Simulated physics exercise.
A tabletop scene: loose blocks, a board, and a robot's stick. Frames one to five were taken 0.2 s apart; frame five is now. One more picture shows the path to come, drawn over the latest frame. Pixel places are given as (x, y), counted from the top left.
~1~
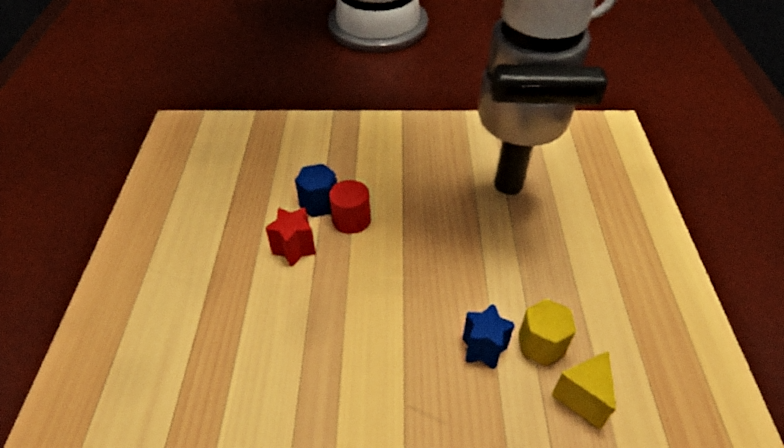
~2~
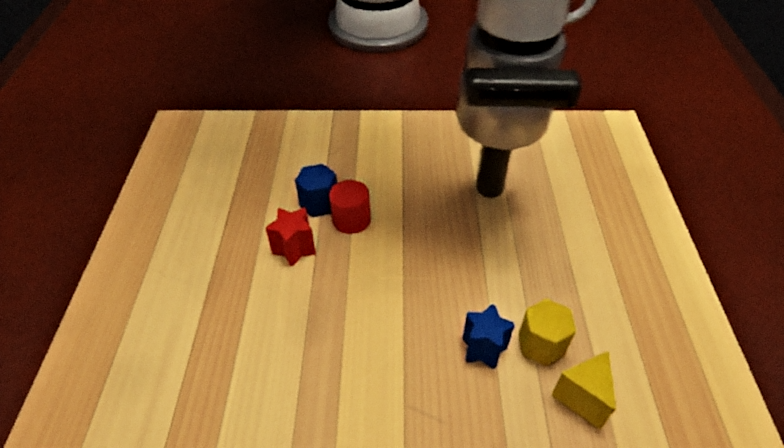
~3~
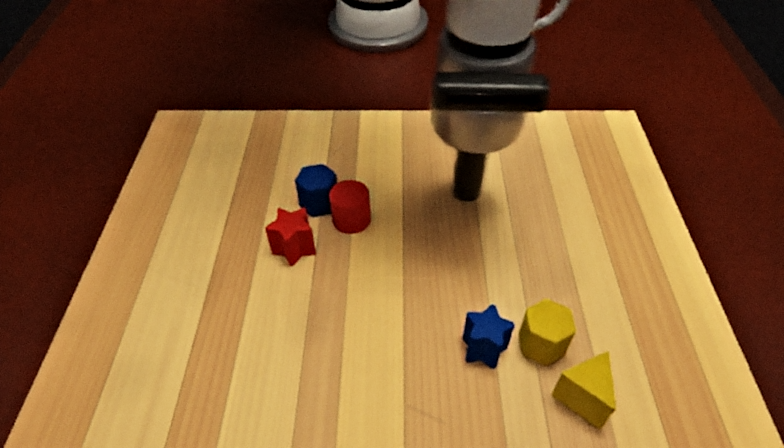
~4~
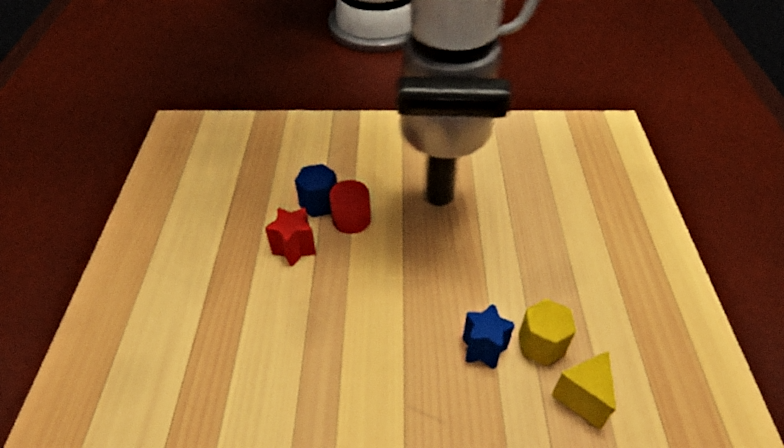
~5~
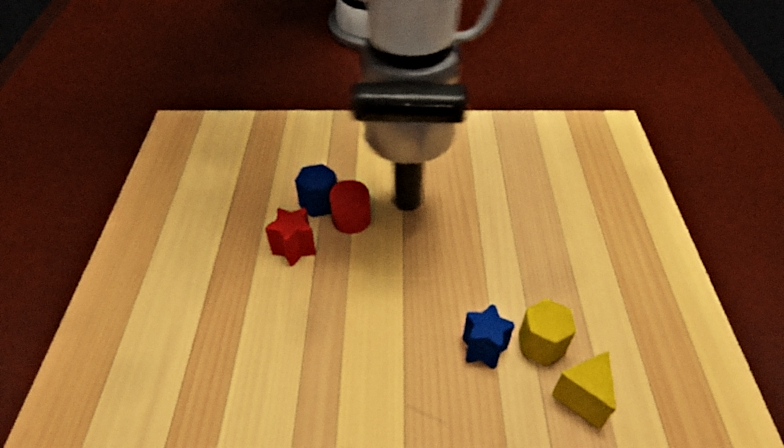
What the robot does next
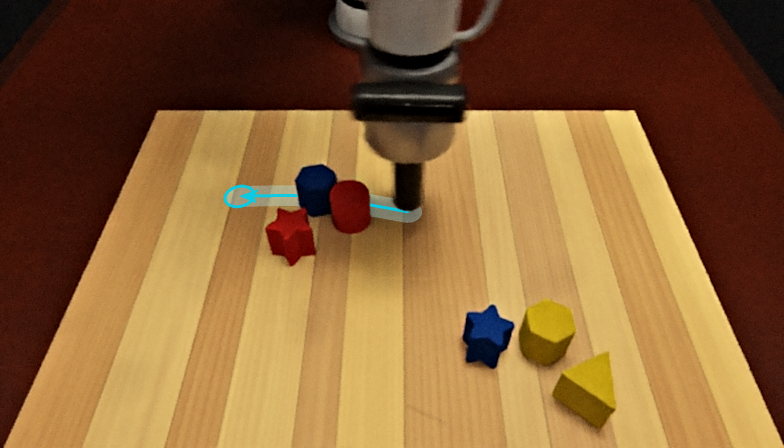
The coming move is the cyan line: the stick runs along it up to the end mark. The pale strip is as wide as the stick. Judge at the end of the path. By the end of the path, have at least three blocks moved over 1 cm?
No, I don't think so.
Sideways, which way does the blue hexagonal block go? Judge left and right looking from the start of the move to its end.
Pushed left.
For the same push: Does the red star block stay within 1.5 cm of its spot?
It seems so.
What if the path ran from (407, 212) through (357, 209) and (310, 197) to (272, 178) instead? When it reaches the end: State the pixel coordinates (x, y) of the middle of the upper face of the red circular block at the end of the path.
At roughly (311, 200).
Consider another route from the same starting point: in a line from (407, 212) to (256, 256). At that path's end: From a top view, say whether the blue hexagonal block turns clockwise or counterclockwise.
Viewed from overhead, the blue hexagonal block winds up turned clockwise.
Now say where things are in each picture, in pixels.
In the first picture, tip of the stick at (508, 186), middles of tops, red star block at (289, 222), blue hexagonal block at (315, 176), red circular block at (349, 193).
In the second picture, stick at (490, 189), nothing pushed.
In the third picture, stick at (467, 193), nothing pushed.
In the fourth picture, stick at (439, 197), nothing pushed.
In the fifth picture, stick at (408, 202), red star block at (289, 222), blue hexagonal block at (315, 176), red circular block at (349, 193).
The line goes from (407, 212) via (324, 197), ending at (239, 196).
On the path given first. One third of the way, stick at (351, 192); blue hexagonal block at (307, 177), turned 35° clockwise; red circular block at (331, 197).
Two thirds of the way, stick at (294, 186); blue hexagonal block at (258, 180); red circular block at (330, 198).
At the end, stick at (236, 186); red star block unmoved; blue hexagonal block at (214, 192), turned 35° anticlockwise; red circular block at (330, 198).
